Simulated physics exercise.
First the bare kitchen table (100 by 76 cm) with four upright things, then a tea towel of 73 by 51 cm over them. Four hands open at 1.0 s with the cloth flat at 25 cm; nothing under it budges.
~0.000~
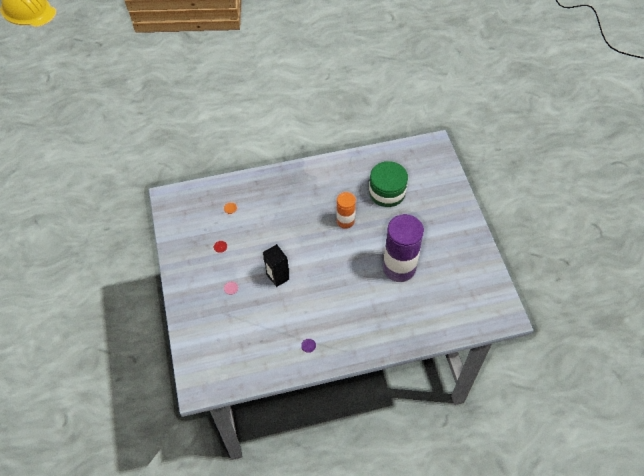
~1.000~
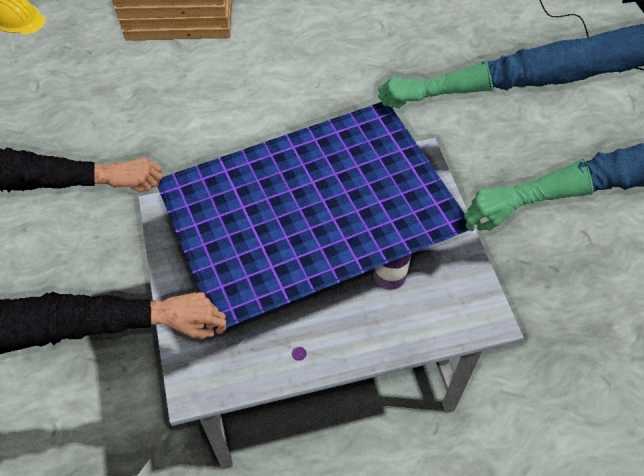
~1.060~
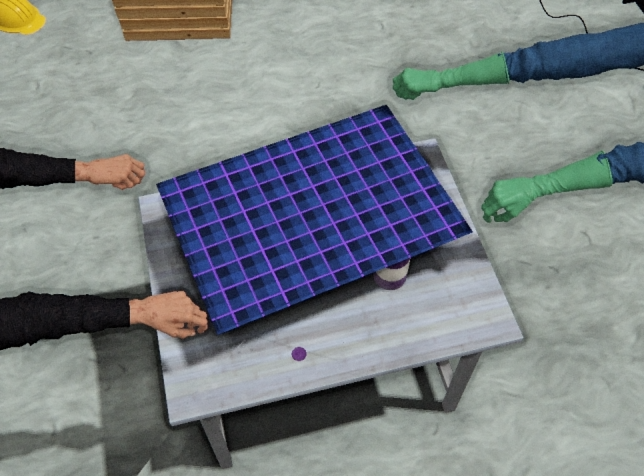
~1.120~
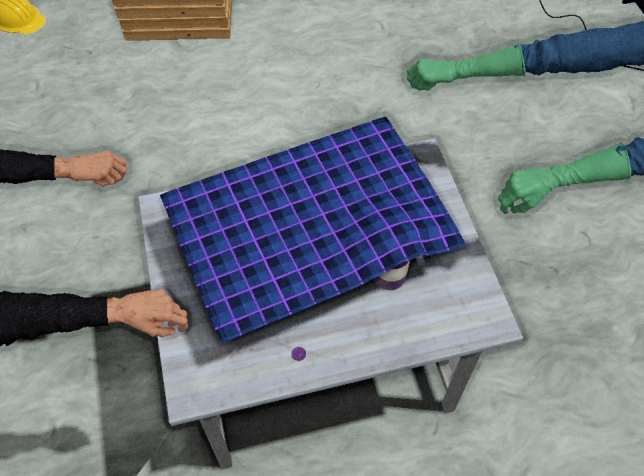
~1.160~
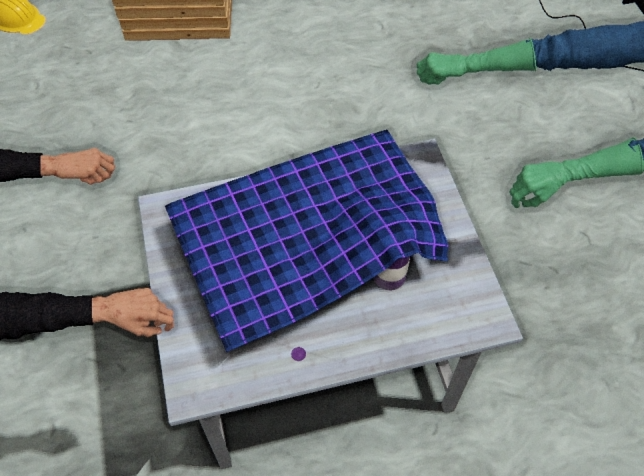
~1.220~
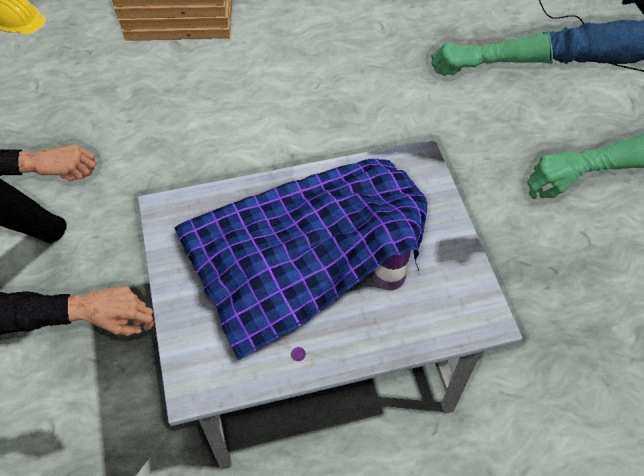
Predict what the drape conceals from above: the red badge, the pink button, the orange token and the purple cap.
Result: Red badge gets covered, pink button vanishes under it, orange token stays uncovered, purple cap remains in the open.
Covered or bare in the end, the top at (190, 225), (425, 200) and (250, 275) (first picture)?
In that order: Bare, bare, covered.
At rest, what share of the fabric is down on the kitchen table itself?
About 20 per cent.
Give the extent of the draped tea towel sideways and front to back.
Some 70 cm across and 50 cm deep.
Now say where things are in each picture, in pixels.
Shows, red badge (220, 246); pink button (231, 288); orange token (230, 208); purple cap (309, 345); orange canister (346, 199), 12 cm tall; black box (275, 254), 13 cm tall; green canister (389, 176), 9 cm tall; purple canister (406, 229), 21 cm tall, in the first picture.
Shows, tea towel corners (217, 331) (155, 180) (387, 101) (474, 228); highest point 25 cm, lowest 25 cm, in the second picture.
Shows, tea towel corners (218, 335) (156, 184); highest point 23 cm, lowest 23 cm, in the third picture.
Shows, tea towel corners (221, 343) (160, 195); highest point 22 cm, lowest 18 cm, in the fourth picture.
Shows, tea towel corners (227, 352) (165, 206); highest point 23 cm, lowest 12 cm, in the fifth picture.
Shows, tea towel corners (238, 360) (175, 228) (389, 161) (419, 272); highest point 24 cm, lowest 2 cm, in the sixth picture.
At 1.4 s, 15 % of it is down, spanning 71 by 51 cm, above red badge, pink button.
At 1.6 s, 20 % of it is down, spanning 71 by 51 cm, above red badge, pink button.
At 1.7 s, 20 % of it is down, spanning 71 by 51 cm, above red badge, pink button.
At 1.9 s, 20 % of it is down, spanning 71 by 51 cm, above red badge, pink button.
At 2.7 s, 20 % of it is down, spanning 71 by 51 cm, above red badge, pink button.
